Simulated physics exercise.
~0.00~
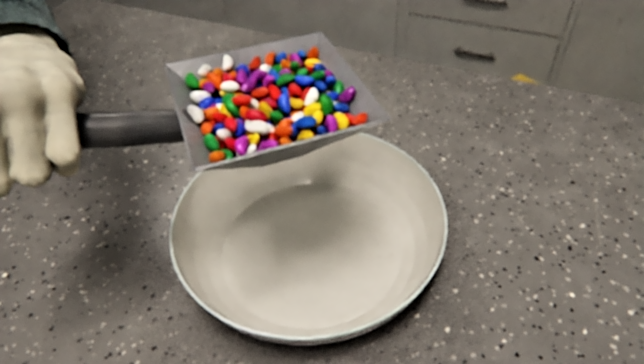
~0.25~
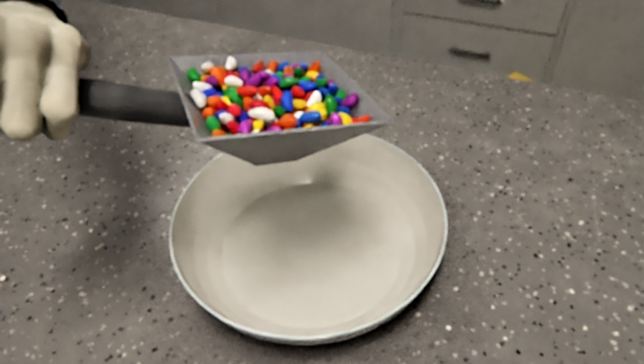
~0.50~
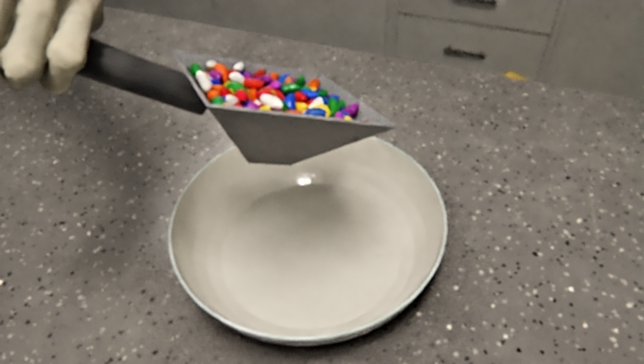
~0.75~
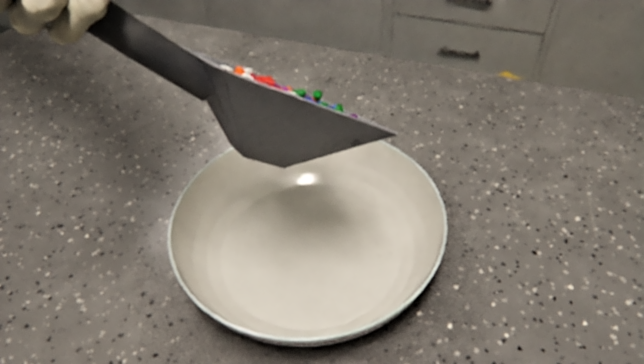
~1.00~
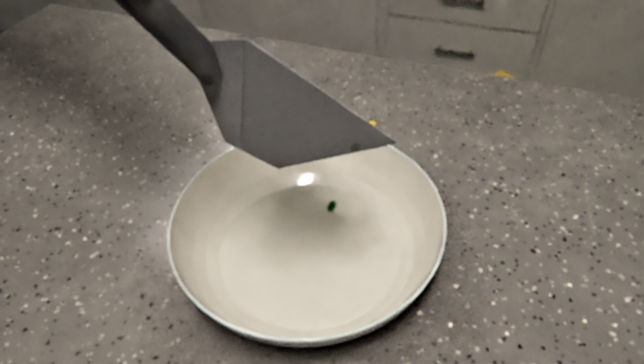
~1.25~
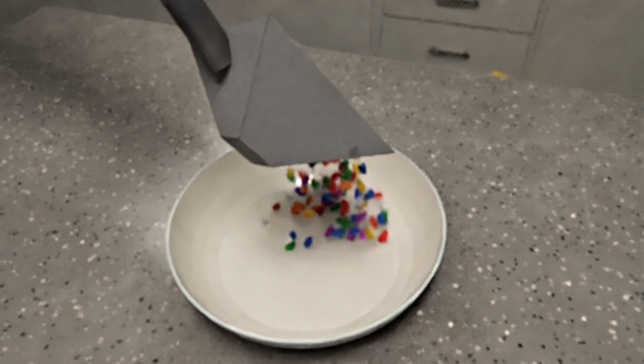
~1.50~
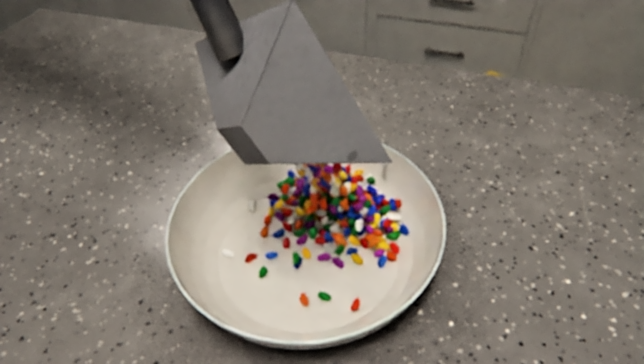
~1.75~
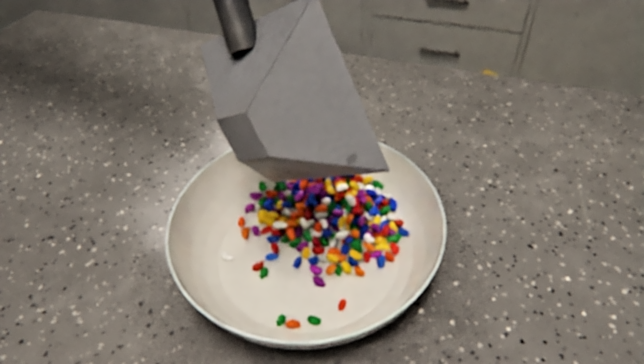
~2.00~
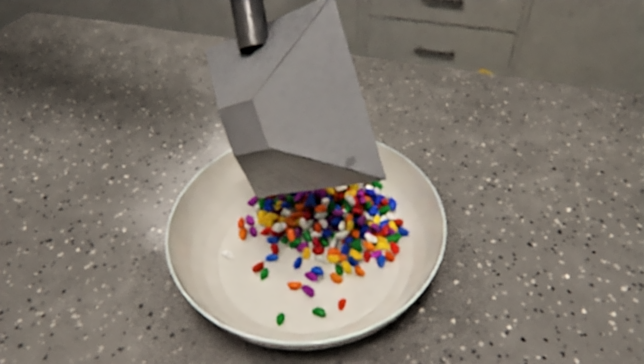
A pale hand held a grey scoop full of colourful jelly beans above a shallow cream pan and steadily tipped it over, until the beans tumbled out and settled in a scattered heap in the pan, with the scoop still tilted steeply above them.
